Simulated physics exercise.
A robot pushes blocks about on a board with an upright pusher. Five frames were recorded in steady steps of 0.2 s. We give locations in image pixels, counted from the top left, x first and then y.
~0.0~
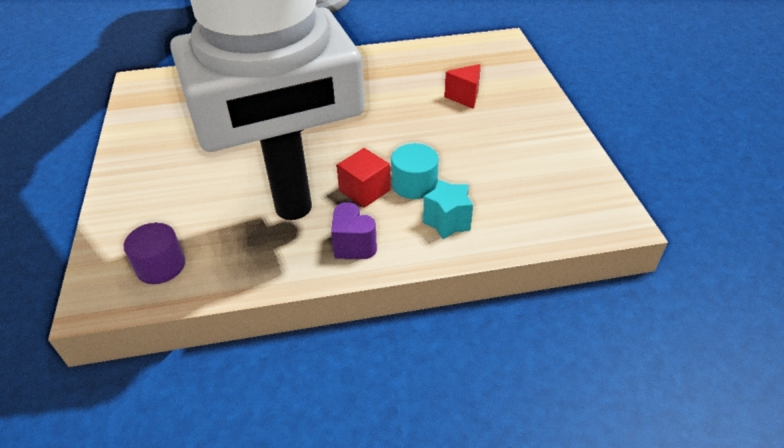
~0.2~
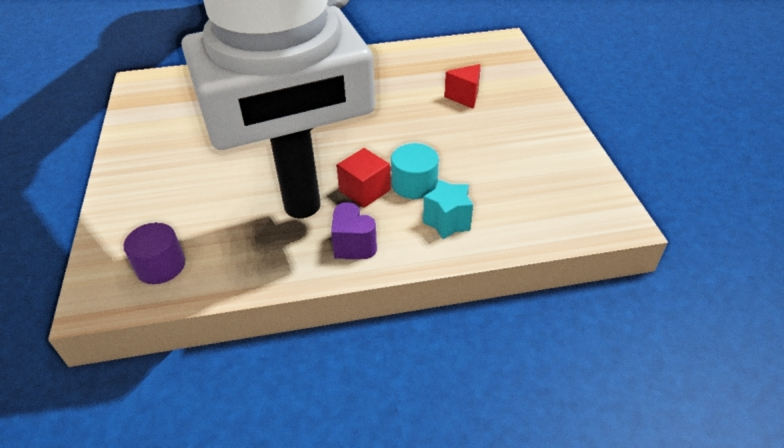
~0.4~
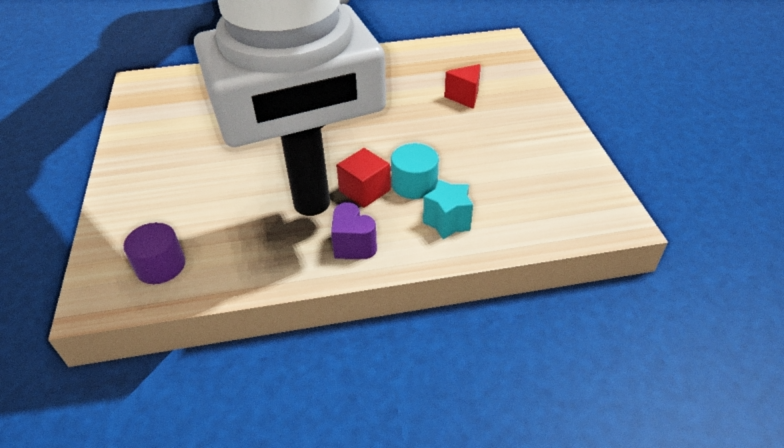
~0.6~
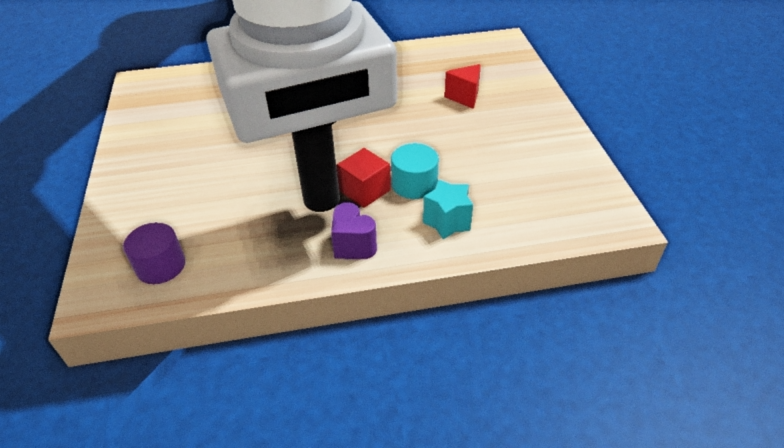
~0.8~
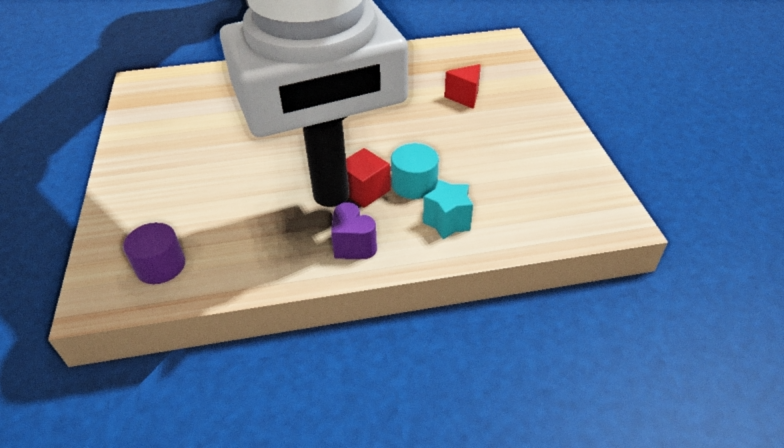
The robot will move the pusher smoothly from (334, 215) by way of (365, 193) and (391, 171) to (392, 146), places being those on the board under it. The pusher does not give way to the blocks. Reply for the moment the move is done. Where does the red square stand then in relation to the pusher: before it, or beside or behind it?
I believe the red square keeps its place ahead of the pusher.
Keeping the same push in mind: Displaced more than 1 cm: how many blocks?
The number is two.
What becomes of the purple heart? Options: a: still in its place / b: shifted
My answer is option a.
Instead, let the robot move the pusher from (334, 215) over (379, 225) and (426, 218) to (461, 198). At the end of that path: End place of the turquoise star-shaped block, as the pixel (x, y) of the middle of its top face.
Its top middle will sit at (494, 185).
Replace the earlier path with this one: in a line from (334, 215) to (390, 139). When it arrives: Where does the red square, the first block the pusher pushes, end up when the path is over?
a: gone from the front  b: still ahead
That would be a.
What follows on the original path. One third of the way, pusher at (364, 173); red square at (382, 145), turned 20° anticlockwise; turquoise circle at (426, 151).
Two thirds of the way, pusher at (390, 152); red square at (398, 123), turned 25° anticlockwise; turquoise circle at (431, 149).
At the end, pusher at (391, 127); purple heart still; red square at (402, 101), turned 15° anticlockwise; turquoise circle at (431, 148).
